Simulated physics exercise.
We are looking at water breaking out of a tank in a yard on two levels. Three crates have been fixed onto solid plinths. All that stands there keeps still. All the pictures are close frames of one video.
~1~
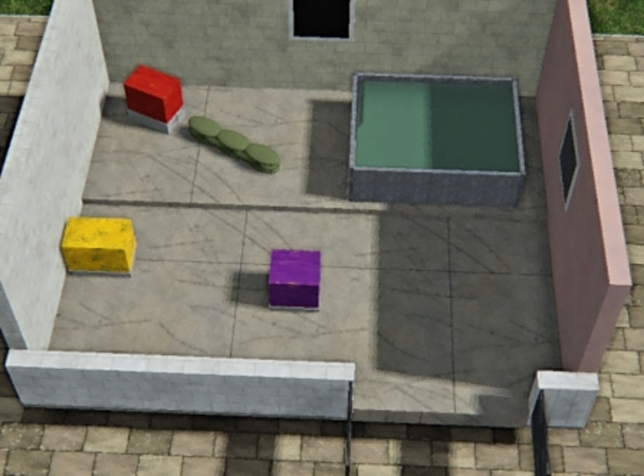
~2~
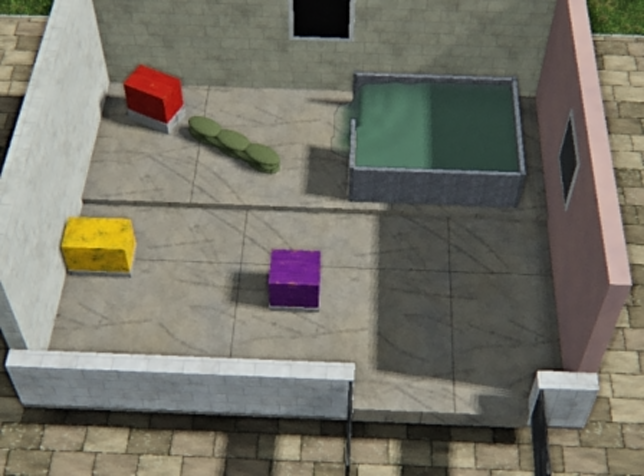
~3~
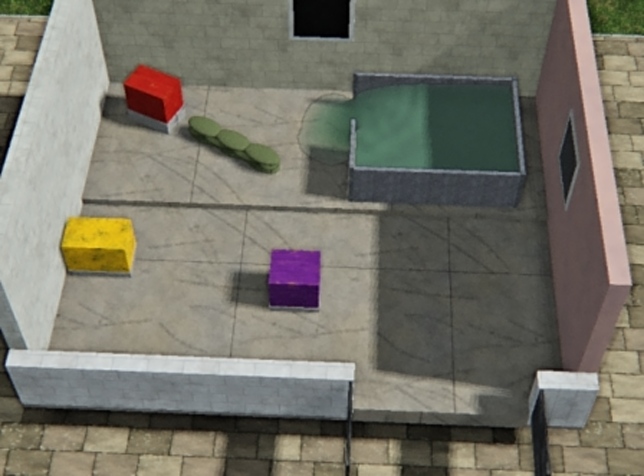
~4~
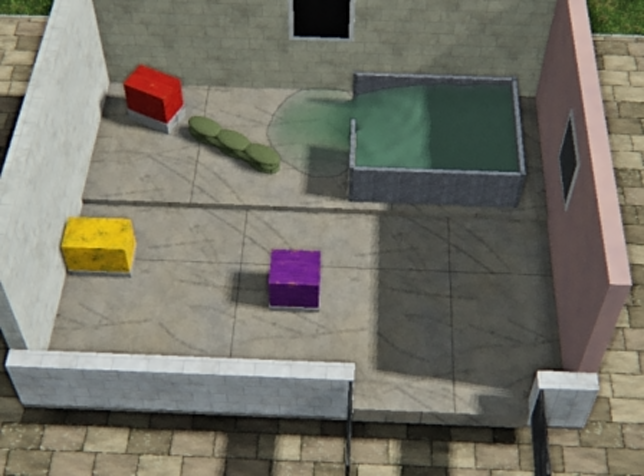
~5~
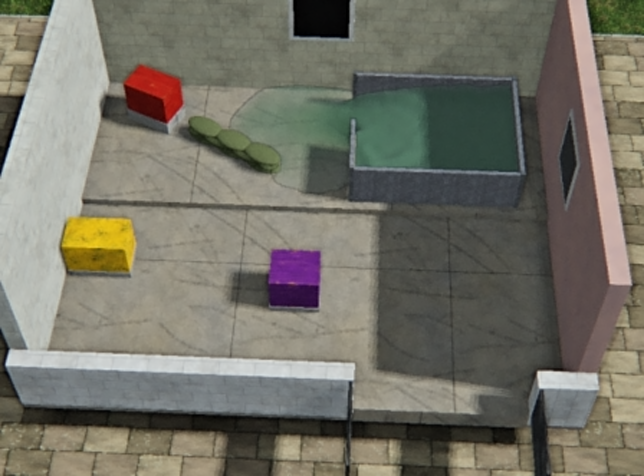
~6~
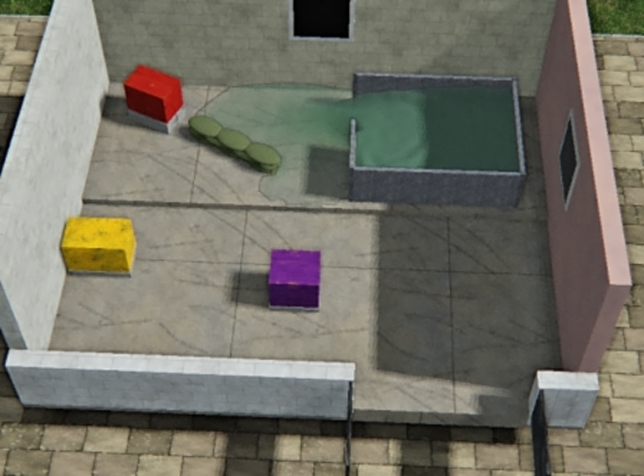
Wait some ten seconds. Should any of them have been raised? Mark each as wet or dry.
Red crate: Wet; yellow crate: Wet; purple crate: Wet.
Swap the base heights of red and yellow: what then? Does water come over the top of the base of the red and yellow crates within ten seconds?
After the swap the red crate is flooded while the yellow crate is flooded.
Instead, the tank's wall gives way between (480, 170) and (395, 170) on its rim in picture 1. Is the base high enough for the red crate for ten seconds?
Looking at it, the red crate is left untouched.
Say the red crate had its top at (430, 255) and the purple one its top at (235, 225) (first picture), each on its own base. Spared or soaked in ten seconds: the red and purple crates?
The red crate stays untouched, the purple crate is flooded.
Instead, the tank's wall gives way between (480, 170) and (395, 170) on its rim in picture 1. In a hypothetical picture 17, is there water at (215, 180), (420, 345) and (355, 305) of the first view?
Those three places would be still unsoaked, soaking and soaking, in that order.
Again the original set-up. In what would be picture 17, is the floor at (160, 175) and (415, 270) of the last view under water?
Swamped; unflooded.
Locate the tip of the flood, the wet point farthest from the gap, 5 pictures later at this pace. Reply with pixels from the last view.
Approximate pixel: (109, 88).
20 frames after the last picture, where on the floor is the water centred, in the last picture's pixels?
I'd point to (316, 151).
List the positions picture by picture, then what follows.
Still water in the tank at (435, 126), in the first picture.
The front is at (342, 153), out from the gap at (356, 120), in the second picture.
Water pours out at (355, 121) and has run to (307, 149), in the third picture.
The front is at (274, 137), out from the gap at (355, 122), in the fourth picture.
Water pours out at (355, 121) and has run to (236, 133), in the fifth picture.
Water pours out at (355, 121) and has run to (200, 118), in the sixth picture.
A moment on, water covers 15 % of the floor; the red crate water round its plinth, the yellow crate not reached, the purple crate not reached.
Next, water covers 25 % of the floor; the red crate water round its plinth, the yellow crate not reached, the purple crate water round its plinth.
Then, water covers 40 % of the floor; the red crate water round its plinth, the yellow crate water round its plinth, the purple crate water round its plinth.
Later, water covers 70 % of the floor; the red crate water round its plinth, the yellow crate water round its plinth, the purple crate water round its plinth.
In the end, water covers 90 % of the floor; the red crate was topped, the yellow crate was topped, the purple crate was topped.
